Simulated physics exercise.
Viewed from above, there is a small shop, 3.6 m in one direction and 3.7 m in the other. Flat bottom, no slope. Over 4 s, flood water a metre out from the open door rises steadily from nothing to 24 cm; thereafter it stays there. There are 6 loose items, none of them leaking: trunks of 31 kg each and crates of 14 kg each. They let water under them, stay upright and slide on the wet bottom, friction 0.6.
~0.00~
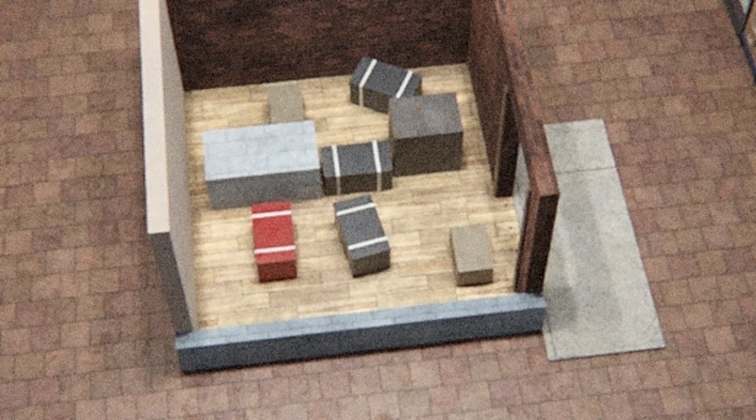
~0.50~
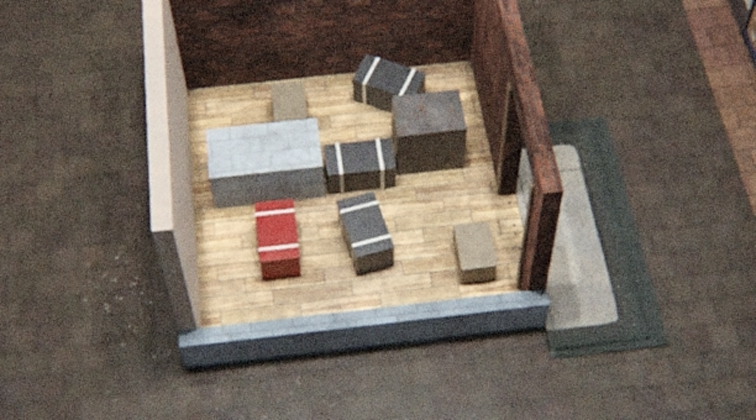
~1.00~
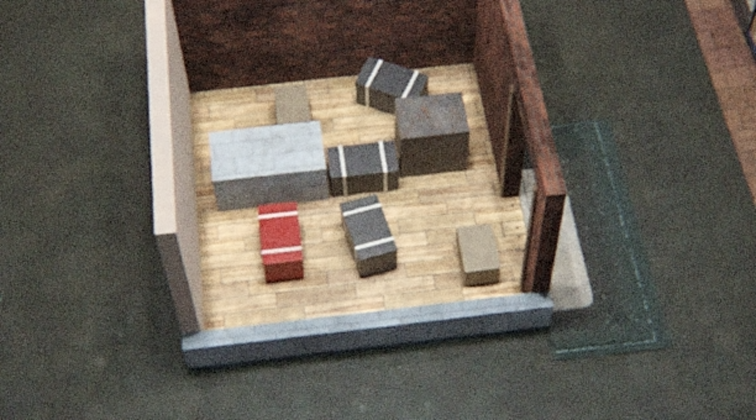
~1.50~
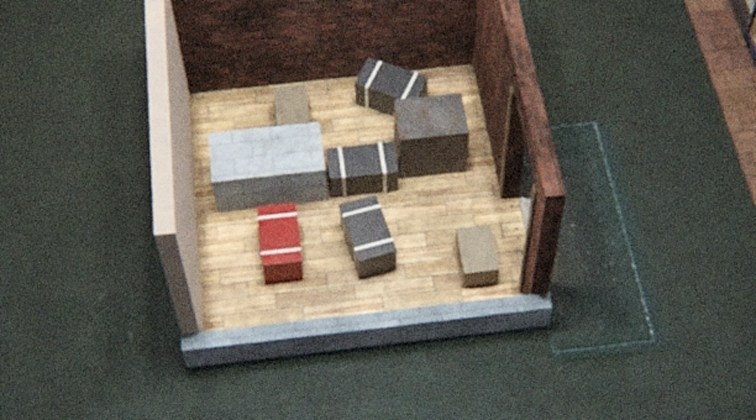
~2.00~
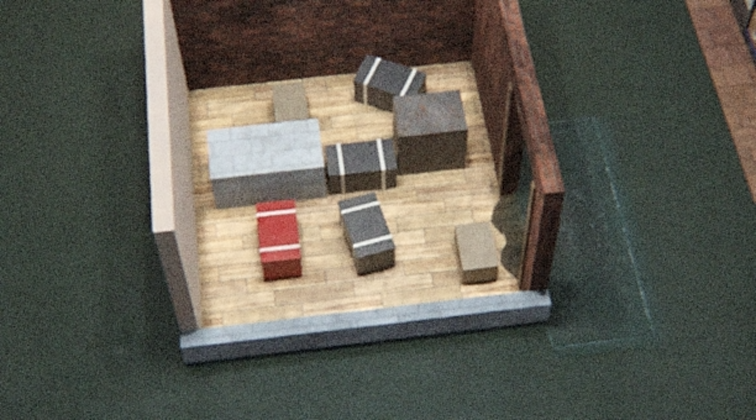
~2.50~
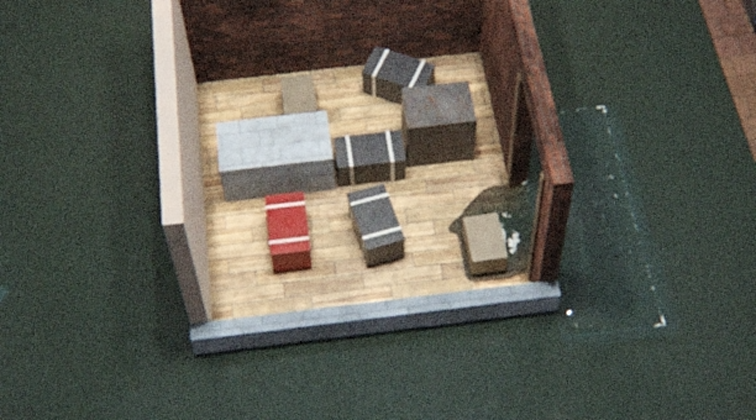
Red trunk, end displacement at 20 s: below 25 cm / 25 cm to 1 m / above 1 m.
25 cm to 1 m.
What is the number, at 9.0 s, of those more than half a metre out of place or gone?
That would be 4.
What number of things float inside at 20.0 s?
I'd say 6 of them.
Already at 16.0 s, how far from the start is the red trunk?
I'd put it at around 80 cm.
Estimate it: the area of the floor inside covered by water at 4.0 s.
That flooded area is roughly 3.0 m2.
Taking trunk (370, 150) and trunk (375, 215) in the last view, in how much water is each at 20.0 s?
Roughly 24 and 23 cm.
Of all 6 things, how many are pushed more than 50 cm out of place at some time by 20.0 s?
The count comes to 6.
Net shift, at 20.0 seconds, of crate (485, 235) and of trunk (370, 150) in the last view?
Net displacement, in order: 150 cm; 120 cm.
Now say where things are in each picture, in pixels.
The first frame shows the red trunk at (273, 232) rests on the ground; 0.0 m2 under water; 0 of 6 have shifted.
The second frame shows the red trunk at (277, 230) rests on the ground; water covers 0.0 m2; 0 of 6 have shifted.
The third frame shows the red trunk at (280, 233), on the bottom; 0.0 m2 under water; 0 of 6 have shifted.
The fourth frame shows the red trunk at (279, 233) rests on the ground; 0.0 m2 under water; 0 of 6 have shifted.
The fifth frame shows the red trunk at (278, 230), on the bottom; 0.1 m2 under water; 0 of 6 have shifted.
The sixth frame shows the red trunk at (287, 223), on the bottom; water covers 0.5 m2; 0 of 6 have shifted.
After 4.0 s the red trunk is near (287, 223), 0.0 m from its start, aground; 0 afloat.
After 9.0 s the red trunk is near (227, 208), 0.7 m from its start, afloat; 3 afloat.
After 16.0 s the red trunk is near (221, 205), 0.8 m from its start, afloat; 6 afloat.
After 20.0 s the red trunk is near (221, 205), 0.8 m from its start, afloat; 6 afloat.
